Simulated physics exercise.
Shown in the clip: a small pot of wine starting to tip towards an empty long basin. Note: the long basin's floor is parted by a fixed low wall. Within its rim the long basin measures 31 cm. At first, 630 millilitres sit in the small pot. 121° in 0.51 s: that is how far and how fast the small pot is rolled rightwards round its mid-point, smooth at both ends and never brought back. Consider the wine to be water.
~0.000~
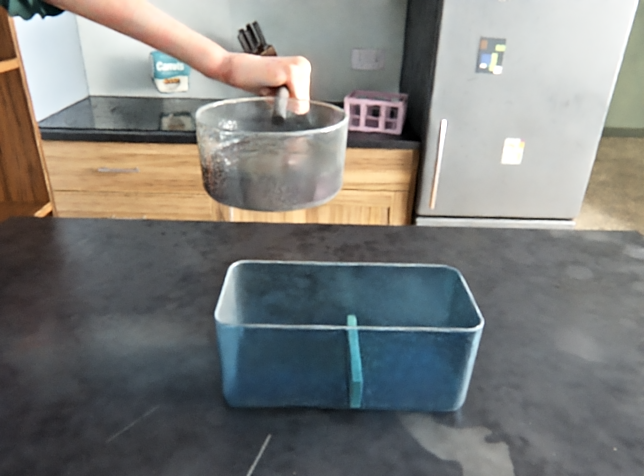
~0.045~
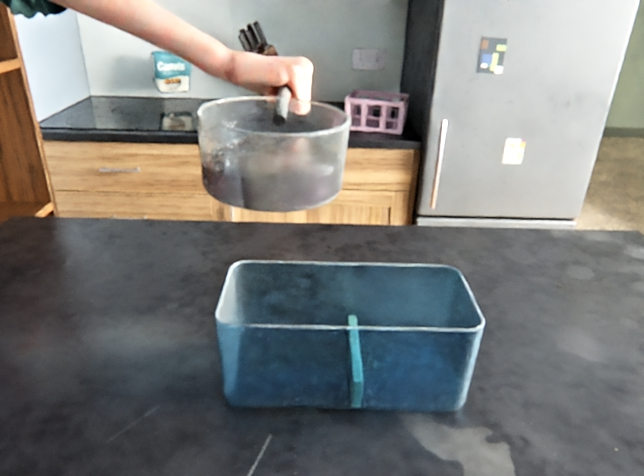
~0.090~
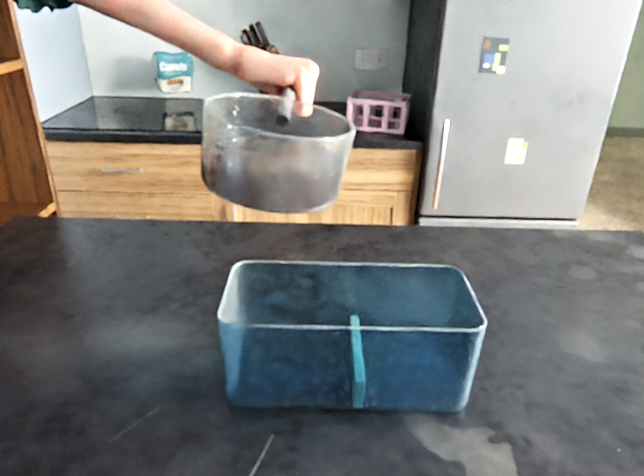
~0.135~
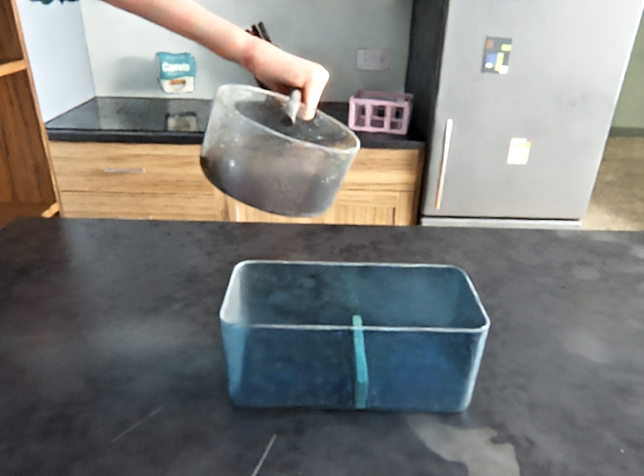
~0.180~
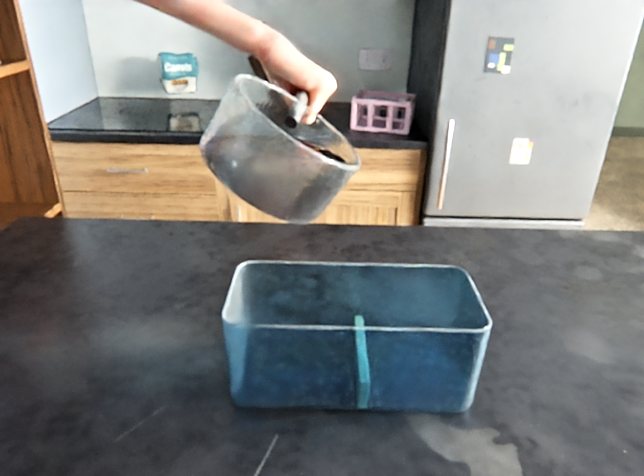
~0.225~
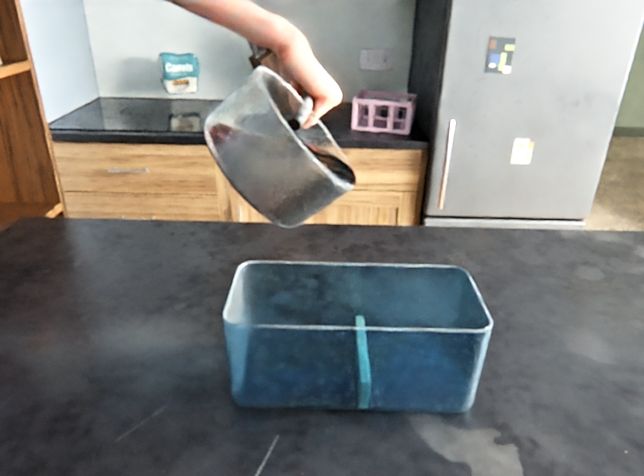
The clip shows a hand holding a clear round pot of liquid above a divided blue rectangular container on a dark counter, first nearly level, then tilting it steadily rightwards to a steep angle while the container stays still.
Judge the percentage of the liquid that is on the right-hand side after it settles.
My estimate is 42 %.
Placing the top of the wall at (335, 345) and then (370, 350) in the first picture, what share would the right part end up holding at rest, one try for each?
60 then 25 %.
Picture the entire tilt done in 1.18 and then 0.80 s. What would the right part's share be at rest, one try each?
In order, 65 and 50 per cent.
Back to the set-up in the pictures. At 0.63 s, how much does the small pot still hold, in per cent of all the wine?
Remaining share: Approx. 1 %.
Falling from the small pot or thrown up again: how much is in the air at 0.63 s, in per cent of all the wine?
8 in a hundred, give or take.
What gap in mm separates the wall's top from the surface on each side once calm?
28 mm left, 28 mm right.
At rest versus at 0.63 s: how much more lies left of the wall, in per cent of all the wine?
Near 9 percent, give or take.
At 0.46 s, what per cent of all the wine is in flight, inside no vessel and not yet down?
Around 56 percent.
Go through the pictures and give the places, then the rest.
In the first frame, it leans 0°; its right rim is at (346, 118); the wine meets the walls at (205, 152) and (341, 155); the long basin's rim runs from (223, 291) to (470, 296); the wall's top is at (354, 346).
In the second frame, it leans 2°; its right rim is at (348, 121); the wine meets the walls at (207, 152) and (342, 156).
In the third frame, it leans 9°; its right rim is at (353, 130); the wine meets the walls at (207, 150) and (344, 157).
In the fourth frame, it leans 20°; its right rim is at (358, 144); the wine meets the walls at (206, 145) and (347, 160).
In the fifth frame, it leans 34°; its right rim is at (358, 163); the wine meets the walls at (207, 137) and (351, 163).
In the sixth frame, it leans 49°; its right rim is at (352, 182); the wine meets the walls at (214, 125) and (350, 168); 1 per cent is over the edge.
Then, 0.46 s in, the tilt is 118° and 12 per cent is still to pour, 6 is left of the wall and 27 right of it.
Then, 0.63 s in, the tilt is 121° and 1 per cent is still to pour, 44 is left of the wall and 46 right of it.
Then, 0.81 s in, the tilt is 121° and 0 per cent is still to pour, 51 is left of the wall and 41 right of it.
Then, 1.01 s in, the tilt is 121° and 0 per cent is still to pour, 53 is left of the wall and 42 right of it.
Finally, 53 per cent lies left of the wall, 42 right of it and 5 outside.
